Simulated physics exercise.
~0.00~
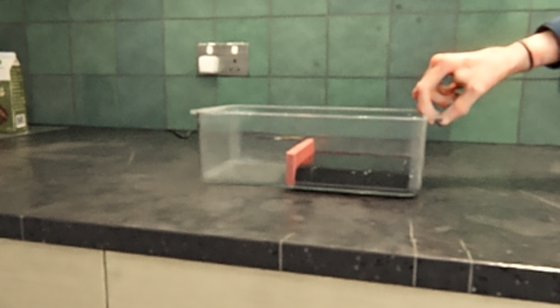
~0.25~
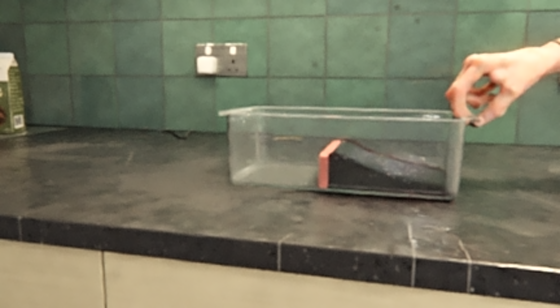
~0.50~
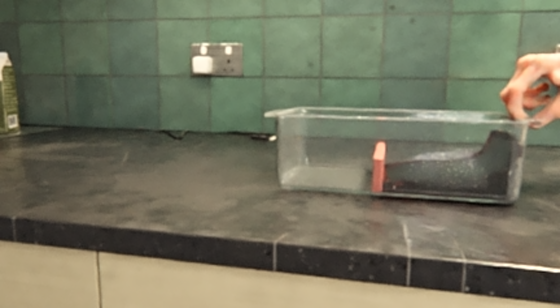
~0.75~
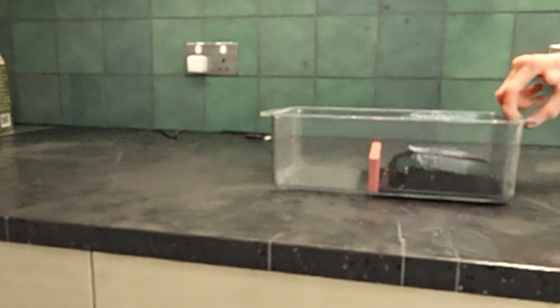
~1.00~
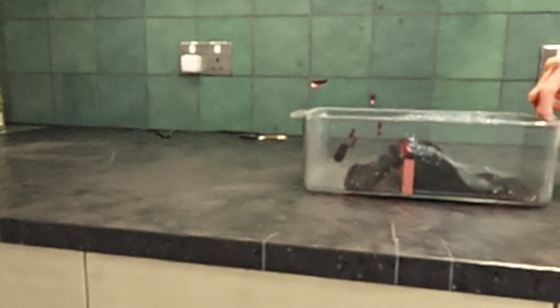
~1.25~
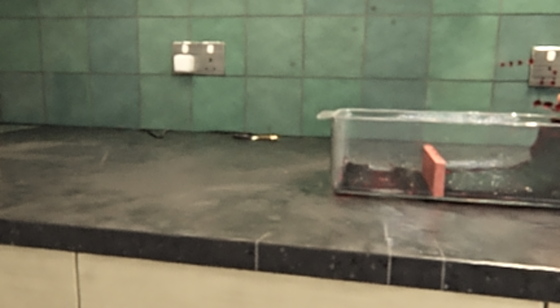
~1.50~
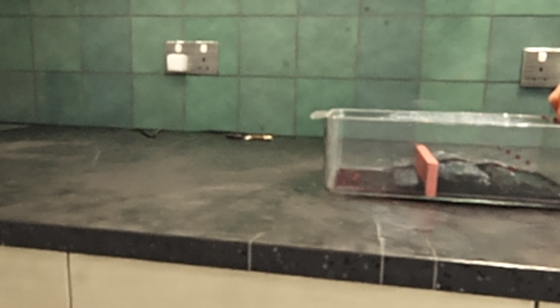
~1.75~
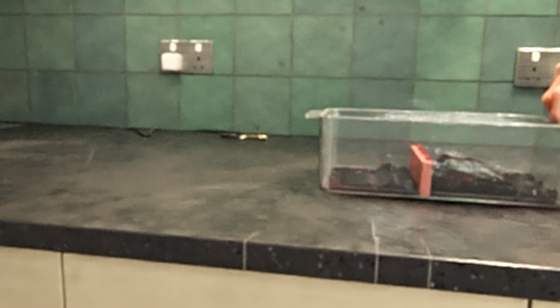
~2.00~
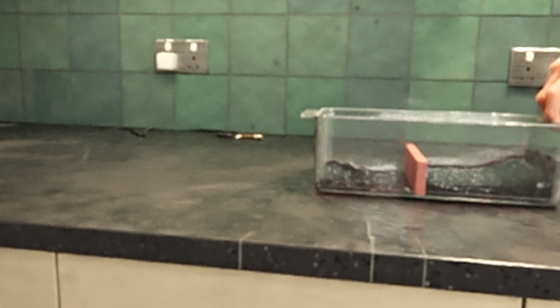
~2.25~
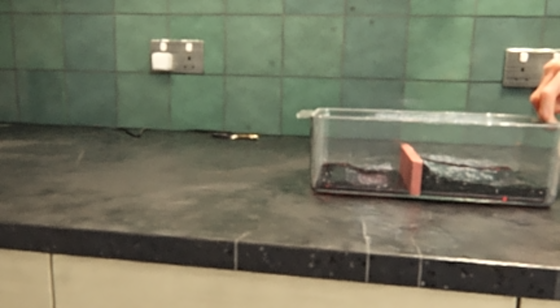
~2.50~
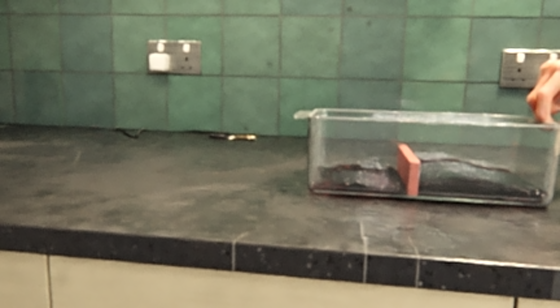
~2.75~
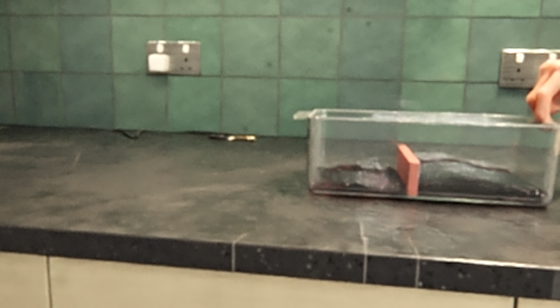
The footage shows a hand pulling a clear container with a low reddish divider and dark liquid on its right side rightward along a dark worktop in two tugs; the liquid sloshes, spills over the divider and splashes out, then settles on both sides, with more on the right.
